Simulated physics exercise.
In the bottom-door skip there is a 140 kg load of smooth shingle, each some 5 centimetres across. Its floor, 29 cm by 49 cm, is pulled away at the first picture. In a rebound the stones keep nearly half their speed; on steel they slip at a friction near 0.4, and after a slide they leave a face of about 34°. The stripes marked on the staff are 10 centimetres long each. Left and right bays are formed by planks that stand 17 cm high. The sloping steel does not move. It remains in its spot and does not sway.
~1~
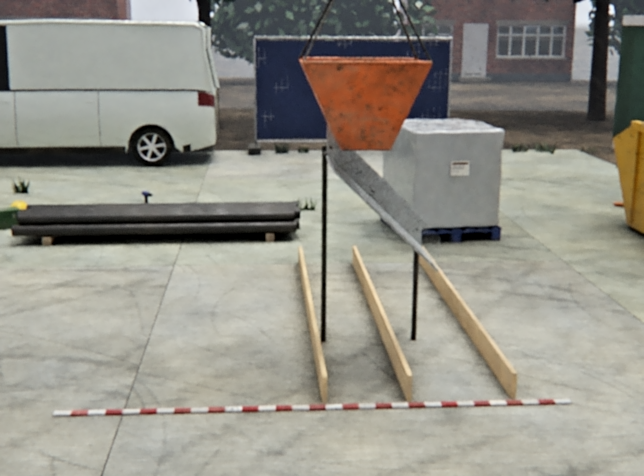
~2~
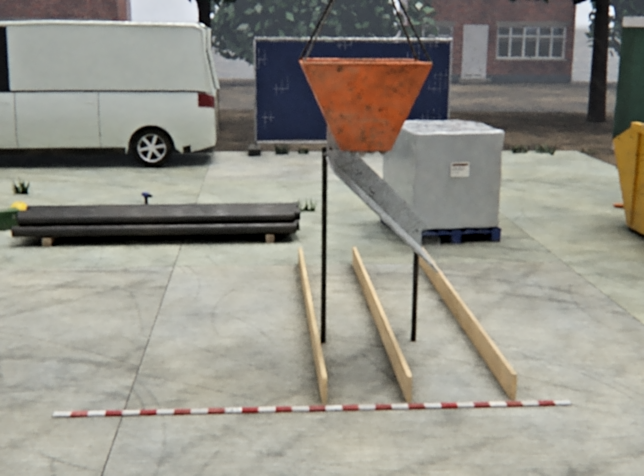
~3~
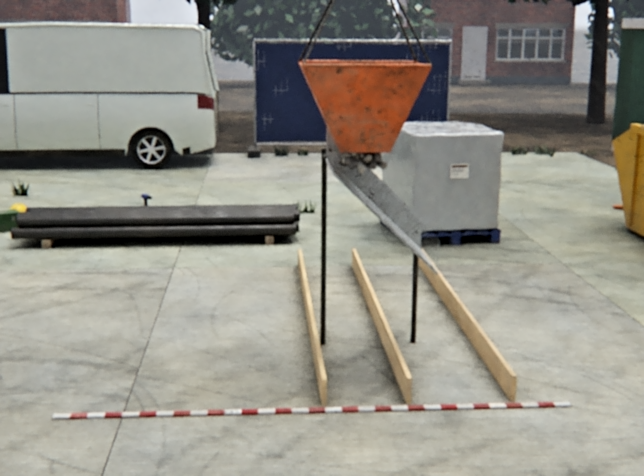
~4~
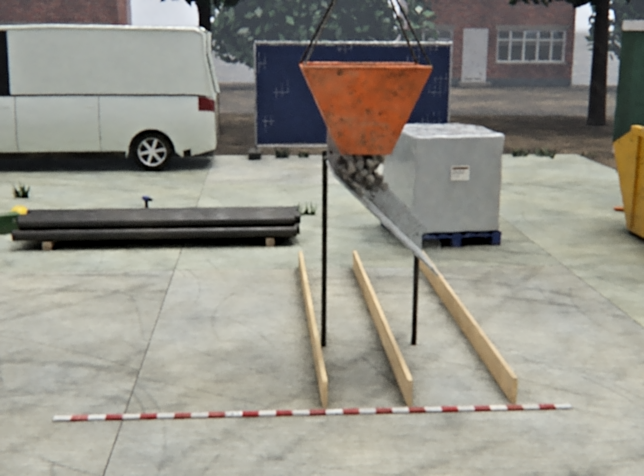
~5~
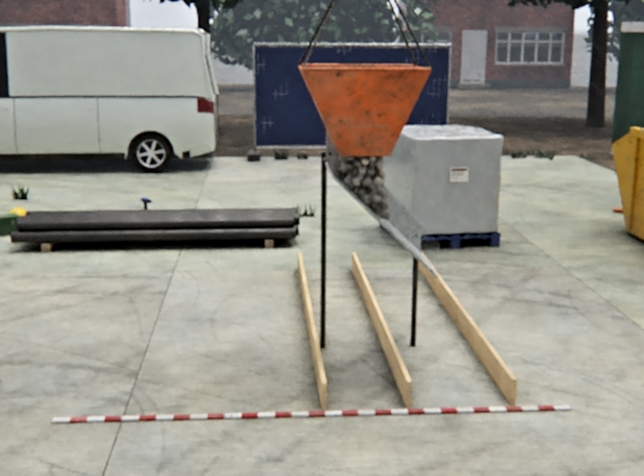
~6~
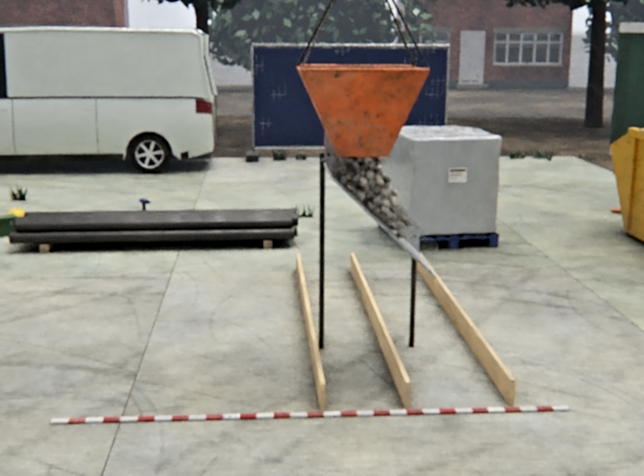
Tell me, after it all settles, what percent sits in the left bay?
I'd put it at about 0 percent.
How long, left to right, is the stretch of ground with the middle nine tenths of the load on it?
The stretch is roughly 150 cm long.
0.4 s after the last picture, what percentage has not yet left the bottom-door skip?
Near 5 % is still in there.
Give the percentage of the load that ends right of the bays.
Near 60 per cent of the whole load.
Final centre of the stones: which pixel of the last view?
Centre at rest: Roughly (511, 365).
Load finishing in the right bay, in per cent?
Around 40 in a hundred of them.
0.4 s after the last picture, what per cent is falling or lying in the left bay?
Around 5 per cent at that point.
Then, 0.4 s after the last picture, 6 % in the bottom-door skip, 61 % on the steel, 4 % falling or lying in the left bay, 26 % falling or lying in the right bay, 3 % falling or lying right of the bays; the stones farthest right are at (520, 358).
Then, 0.8 s after the last picture, 0 % in the bottom-door skip, 16 % on the steel, 50 % falling or lying in the right bay, 34 % falling or lying right of the bays; the stones farthest right are at (612, 363).
Then, 1.4 s after the last picture, 0 % in the bottom-door skip, 42 % falling or lying in the right bay, 58 % falling or lying right of the bays.
Then, 2.3 s after the last picture, 0 % in the bottom-door skip, 42 % falling or lying in the right bay, 58 % falling or lying right of the bays.
Then, 4.2 s after the last picture, 0 % in the bottom-door skip, 42 % in the right bay, 58 % right of the bays.
